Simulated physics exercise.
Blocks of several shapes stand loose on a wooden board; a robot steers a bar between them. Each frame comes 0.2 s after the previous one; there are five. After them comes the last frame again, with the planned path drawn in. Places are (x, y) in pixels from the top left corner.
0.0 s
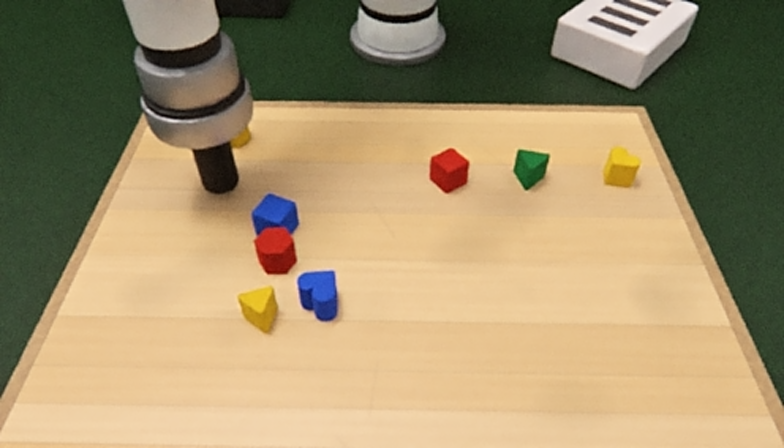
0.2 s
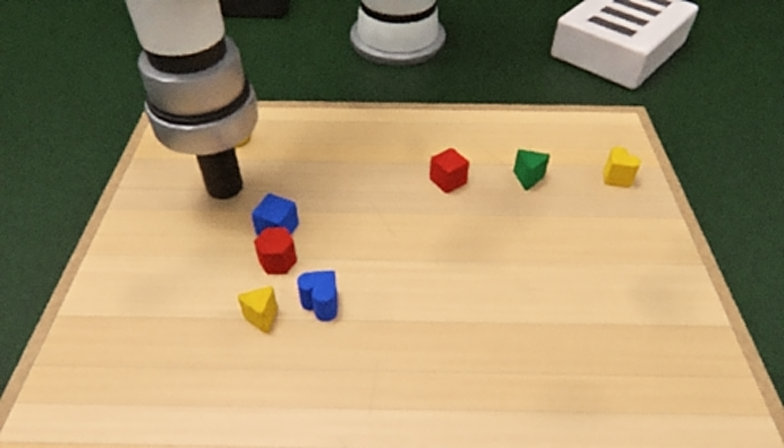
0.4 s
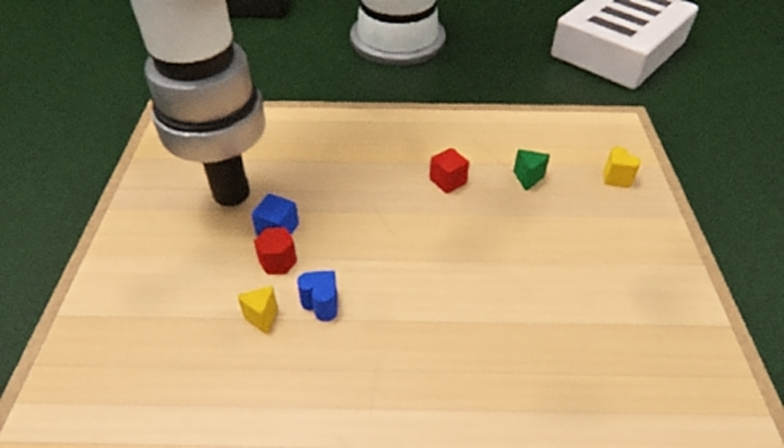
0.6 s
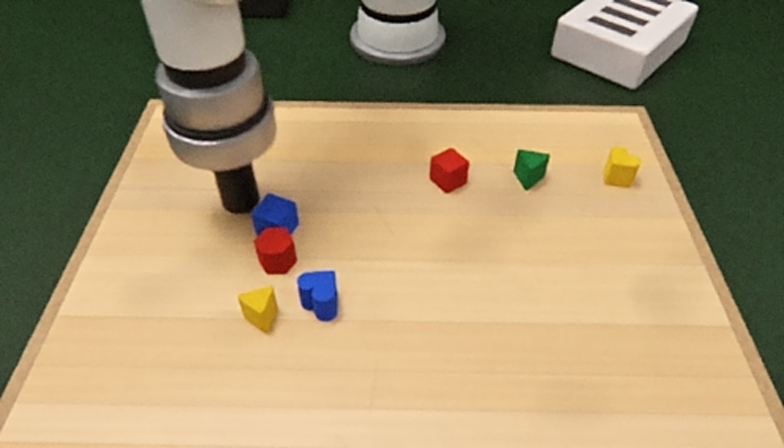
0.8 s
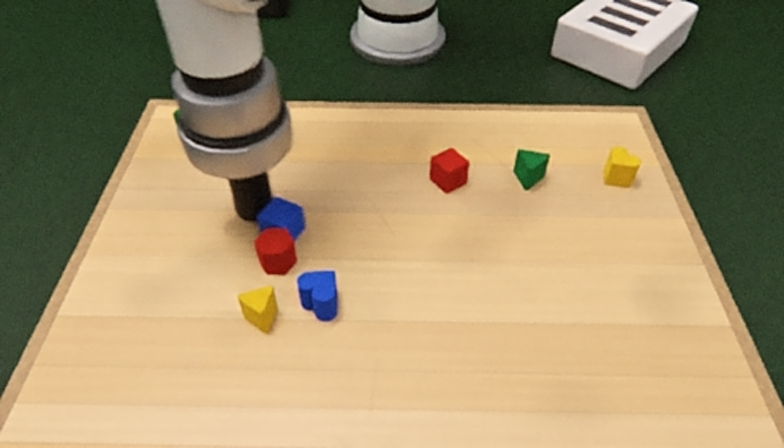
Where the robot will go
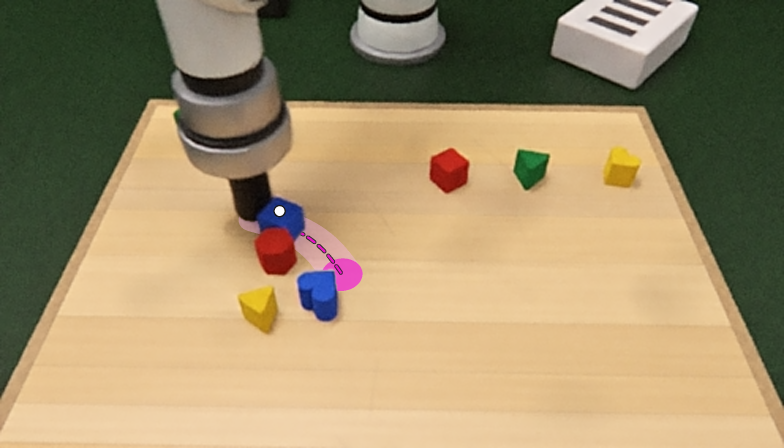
The robot's dark bar moves right and toward the viewer, nudging the blue block slightly right.
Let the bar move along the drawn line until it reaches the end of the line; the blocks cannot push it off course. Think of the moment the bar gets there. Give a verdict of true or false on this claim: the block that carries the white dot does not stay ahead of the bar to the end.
That claim is false.
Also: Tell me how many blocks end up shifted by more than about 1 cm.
1 block.
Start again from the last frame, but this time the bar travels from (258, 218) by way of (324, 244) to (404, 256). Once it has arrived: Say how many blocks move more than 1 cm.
Moved: 1.
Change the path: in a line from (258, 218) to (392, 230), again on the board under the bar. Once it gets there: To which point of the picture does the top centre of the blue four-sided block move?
The centre of its top will be at (327, 231).
Drawn move, from (258, 218) via (292, 229) and (321, 248), ending at (342, 274); the dot is on the blue four-sided block.
What follows on the original path. One third of the way, bar (291, 221); red hexagon (275, 243), turned 20° clockwise; blue four-sided block (313, 226), turned 20° clockwise.
Two thirds of the way, bar (320, 240); red hexagon (275, 243), turned 20° clockwise; blue four-sided block (344, 247), turned 20° clockwise.
At the end, bar (341, 266); red hexagon (275, 243), turned 20° clockwise; blue four-sided block (372, 271); blue heart block still.
